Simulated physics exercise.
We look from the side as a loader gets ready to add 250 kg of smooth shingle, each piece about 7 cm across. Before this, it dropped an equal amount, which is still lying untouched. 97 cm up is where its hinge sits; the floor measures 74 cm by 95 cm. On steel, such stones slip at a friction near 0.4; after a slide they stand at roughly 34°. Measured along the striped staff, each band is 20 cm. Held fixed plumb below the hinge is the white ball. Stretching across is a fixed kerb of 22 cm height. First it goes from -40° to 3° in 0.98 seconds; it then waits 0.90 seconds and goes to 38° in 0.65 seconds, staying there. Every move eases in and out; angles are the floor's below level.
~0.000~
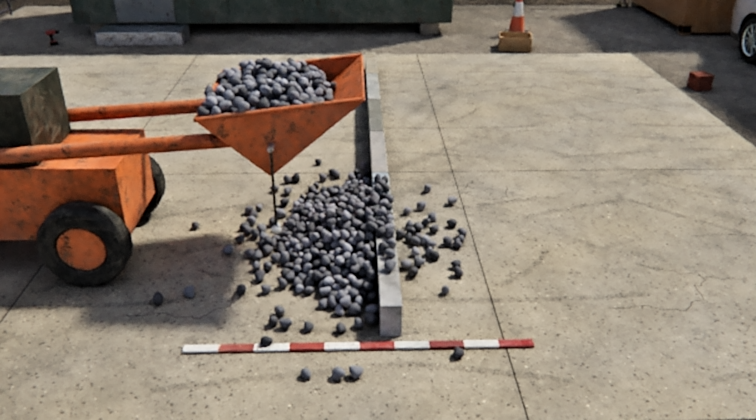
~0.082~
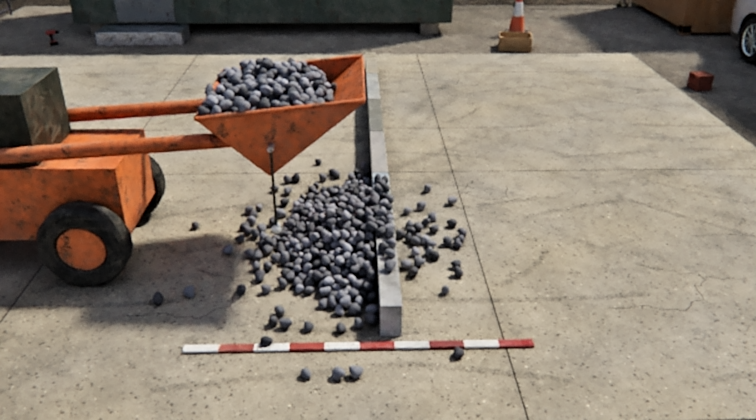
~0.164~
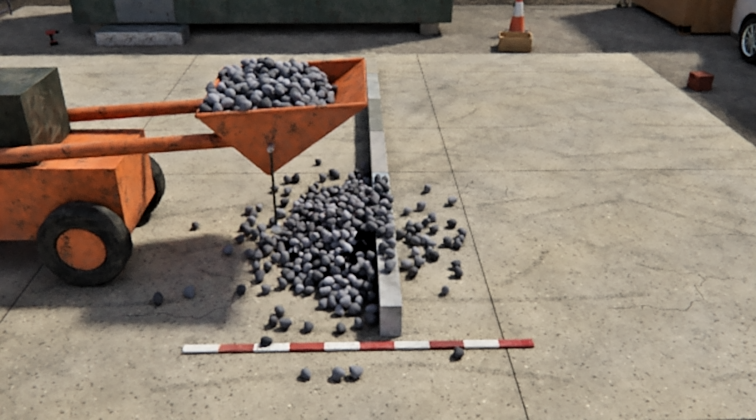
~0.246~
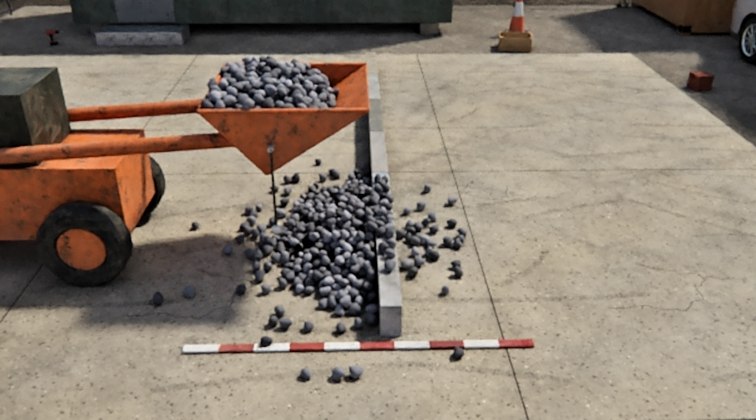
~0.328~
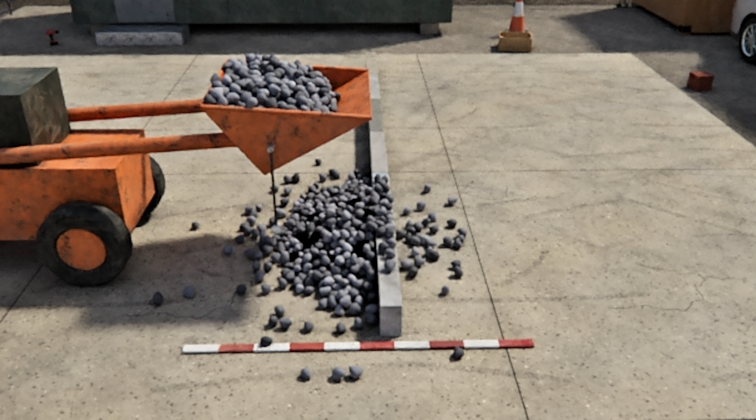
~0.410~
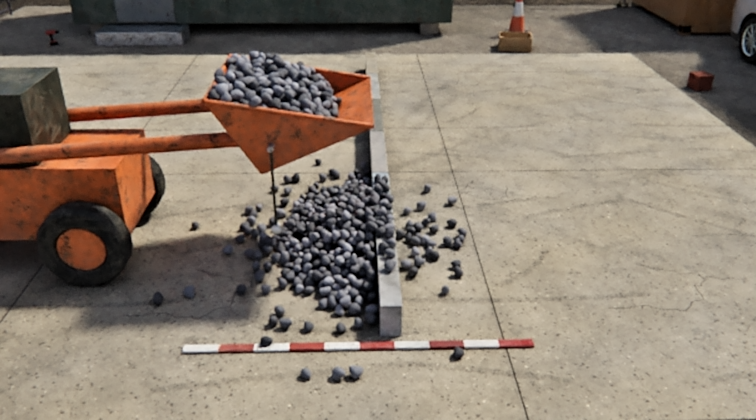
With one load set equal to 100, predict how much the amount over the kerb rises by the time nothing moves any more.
It rises by roughly 59 percent.
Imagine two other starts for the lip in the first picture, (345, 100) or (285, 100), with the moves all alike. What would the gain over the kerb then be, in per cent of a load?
First place: Roughly 30 %; second place: Roughly 0 %.
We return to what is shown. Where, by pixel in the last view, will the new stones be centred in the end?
(404, 231).
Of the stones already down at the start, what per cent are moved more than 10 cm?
Close to 10 in a hundred of them.
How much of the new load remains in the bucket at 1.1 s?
It holds some 100 per cent.
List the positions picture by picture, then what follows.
In the first frame, lip at (364, 99), floor tilted -40°, highest stones at (280, 70). The earlier load is highest near (373, 209), 27 cm above ground level, 95 % on this side of the kerb, 5 % over the kerb.
In the second frame, the bucket is at -39°, its lip at (365, 101); the top of the load is at (274, 70); the stones move at 0.1 m/s on average.
In the third frame, the bucket is at -37°, its lip at (367, 105); the top of the load is at (269, 68); the stones move at 0.1 m/s on average.
In the fourth frame, lip at (369, 110), floor tilted -33°, highest stones at (268, 68); the stones move at 0.2 m/s on average.
In the fifth frame, lip at (372, 118), floor tilted -29°, highest stones at (253, 64); the stones move at 0.2 m/s on average.
In the sixth frame, lip at (374, 126), floor tilted -24°, highest stones at (249, 61); the stones move at 0.2 m/s on average.
After 0.7 s the floor is at -3°; in per cent of one load, 100 in the bucket, 95 on this side of the kerb, 5 over the kerb; the foremost stones are at (456, 238).
After 1.1 s the floor is at 3°; in per cent of one load, 100 in the bucket, 96 on this side of the kerb, 5 over the kerb; the foremost stones are at (456, 238).
After 3.0 s the floor is at 38°; in per cent of one load, 5 in the bucket, 148 on this side of the kerb, 48 over the kerb; the foremost stones are at (504, 245).
After 5.4 s the floor is at 38°; in per cent of one load, 0 in the bucket, 136 on this side of the kerb, 64 over the kerb; the foremost stones are at (547, 253). Net gain over the kerb, 59.
